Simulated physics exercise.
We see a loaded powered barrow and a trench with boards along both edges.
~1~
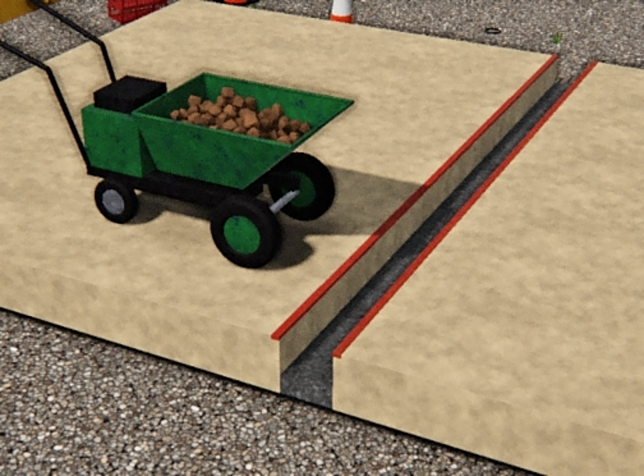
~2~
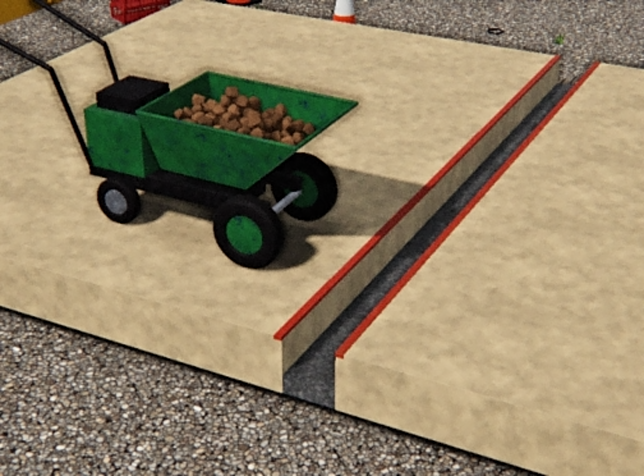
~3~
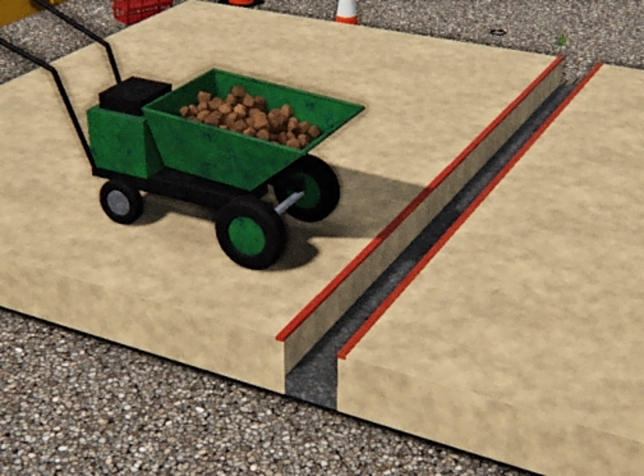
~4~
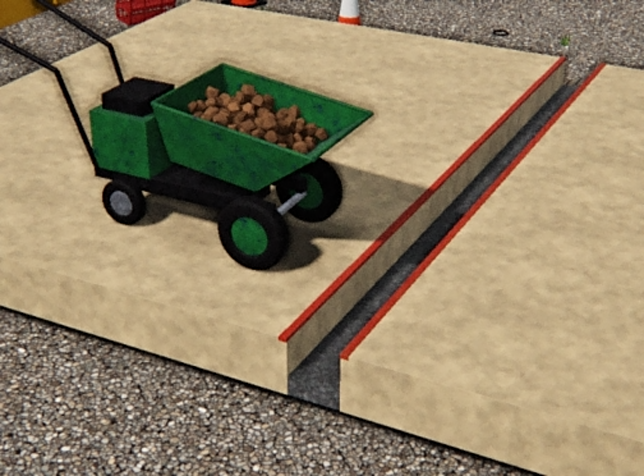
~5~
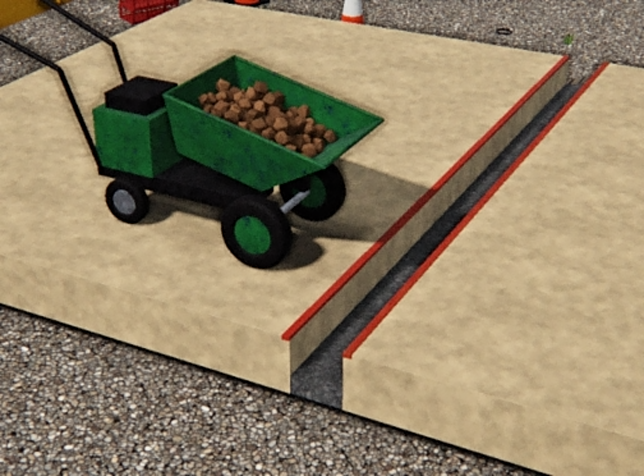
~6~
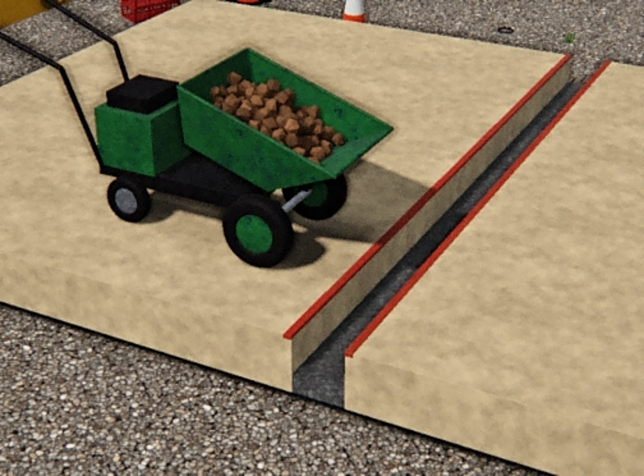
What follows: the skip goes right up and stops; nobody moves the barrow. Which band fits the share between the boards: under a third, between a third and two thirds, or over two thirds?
In the trench: From one third to two thirds.
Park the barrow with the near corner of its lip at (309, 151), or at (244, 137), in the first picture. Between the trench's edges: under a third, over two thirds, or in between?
The first try: Below one third. The second: The middle third.
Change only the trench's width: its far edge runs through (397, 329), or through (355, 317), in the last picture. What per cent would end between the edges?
Roughly 90 per cent, and 0 per cent.
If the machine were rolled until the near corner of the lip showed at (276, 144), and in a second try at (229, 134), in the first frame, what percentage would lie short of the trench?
The first gives 0 %, the second 20 %.
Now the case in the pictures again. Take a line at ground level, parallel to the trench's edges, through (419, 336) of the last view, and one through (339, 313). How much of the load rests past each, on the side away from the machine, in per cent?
First some 10, then 70 per cent.
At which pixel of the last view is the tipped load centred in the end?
Close to (409, 287).
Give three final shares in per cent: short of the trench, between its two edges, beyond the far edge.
About: Short 0, between 55, beyond 30 per cent.
Shortly afterwards, skip tipped steeply; the whole lot in the skip.
Next, skip tipped right over; the bulk in the skip; near a quarter in or heaped over the trench; a little beyond it; only a few falling.
Some moments later, skip tipped right over; near a quarter in the skip; near half in or heaped over the trench; near a quarter beyond it.
In the end, skip tipped right over; near a quarter in the skip; near half in or heaped over the trench; near a quarter beyond it.
